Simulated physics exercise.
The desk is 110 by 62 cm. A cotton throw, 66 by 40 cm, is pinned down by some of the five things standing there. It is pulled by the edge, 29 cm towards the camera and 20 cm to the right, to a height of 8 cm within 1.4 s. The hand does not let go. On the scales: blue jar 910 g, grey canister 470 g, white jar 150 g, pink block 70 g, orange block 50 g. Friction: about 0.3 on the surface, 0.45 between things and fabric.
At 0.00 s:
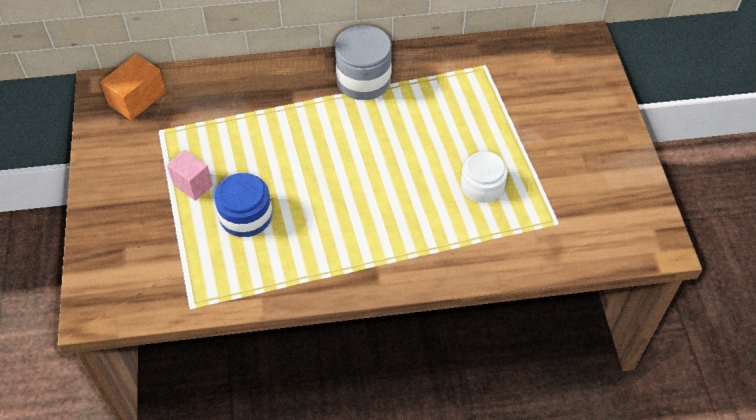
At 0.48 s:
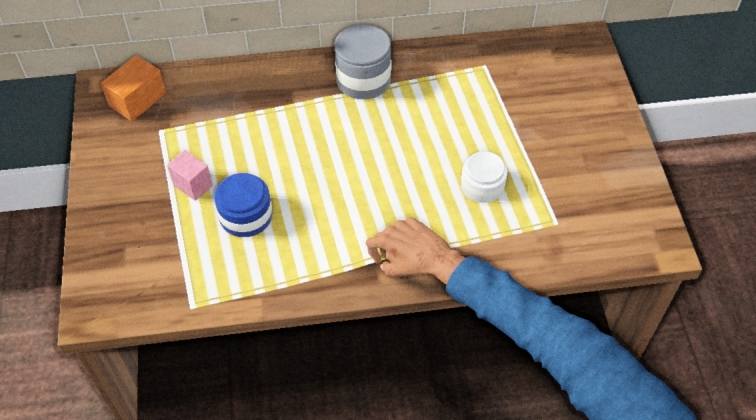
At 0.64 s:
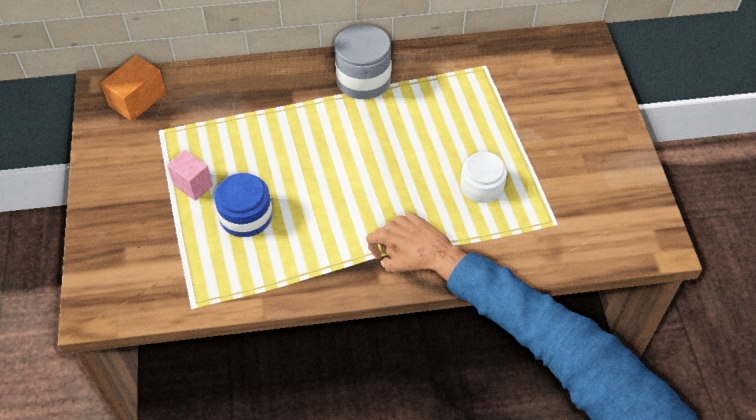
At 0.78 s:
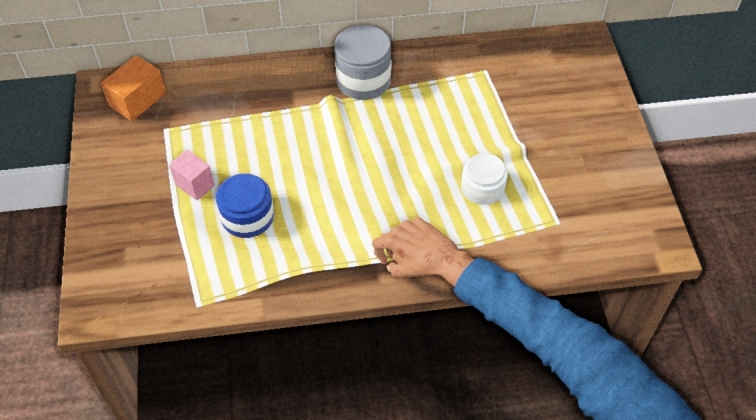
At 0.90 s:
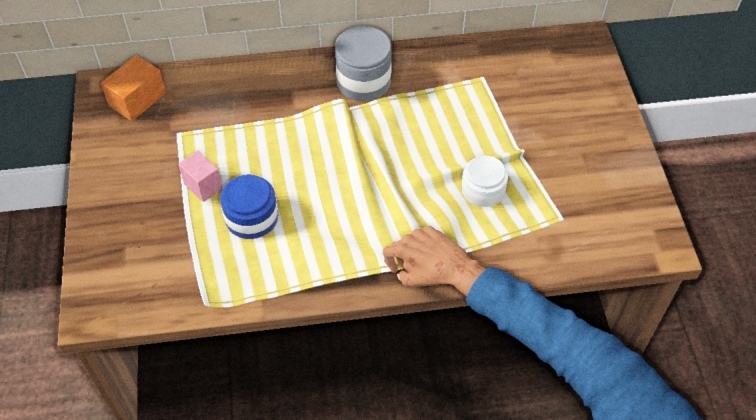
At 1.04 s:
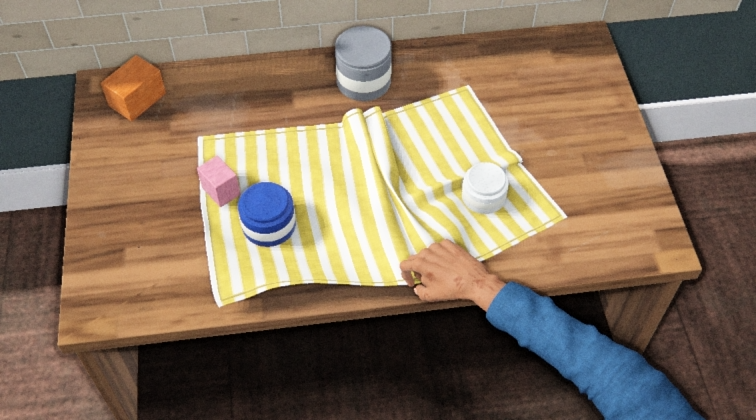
On a wooden desk, a hand gripping a striped yellow cloth's front edge drags it rightward, bunching folds and shifting jars and a pink block.
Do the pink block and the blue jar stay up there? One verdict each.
In order: The pink block goes over the edge; the blue jar drops off.
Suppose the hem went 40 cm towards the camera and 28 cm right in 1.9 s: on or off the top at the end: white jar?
In that case: White jar drops off.
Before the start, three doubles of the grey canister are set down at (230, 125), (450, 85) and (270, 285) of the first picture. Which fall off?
In that order: Stays up, remains, goes over.
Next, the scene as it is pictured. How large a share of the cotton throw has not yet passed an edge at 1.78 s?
About 60 per cent.
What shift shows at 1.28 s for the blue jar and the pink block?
About: Blue jar 15 cm, pink block 15 cm.
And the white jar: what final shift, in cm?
White jar off the top.
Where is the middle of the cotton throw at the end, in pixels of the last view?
Around (499, 272).
By 1.3 s, 90 % of the cotton throw is still over the top; pink block 15 cm off its start, blue jar 14 cm off its start, white jar 8 cm off its start.
By 1.5 s, 75 % of the cotton throw is still over the top; pink block 24 cm off its start, blue jar 24 cm off its start, white jar 17 cm off its start.
By 1.8 s, 60 % of the cotton throw is still over the top; pink block 31 cm off its start at (336, 236), blue jar 30 cm off its start at (385, 276), white jar 24 cm off its start at (554, 270).
By 2.0 s, 50 % of the cotton throw is still over the top; pink block 38 cm off its start, blue jar on its side, 37 cm off its start, white jar over the edge.
By 3.6 s, 45 % of the cotton throw is still over the top; pink block over the edge, blue jar over the edge, white jar over the edge.
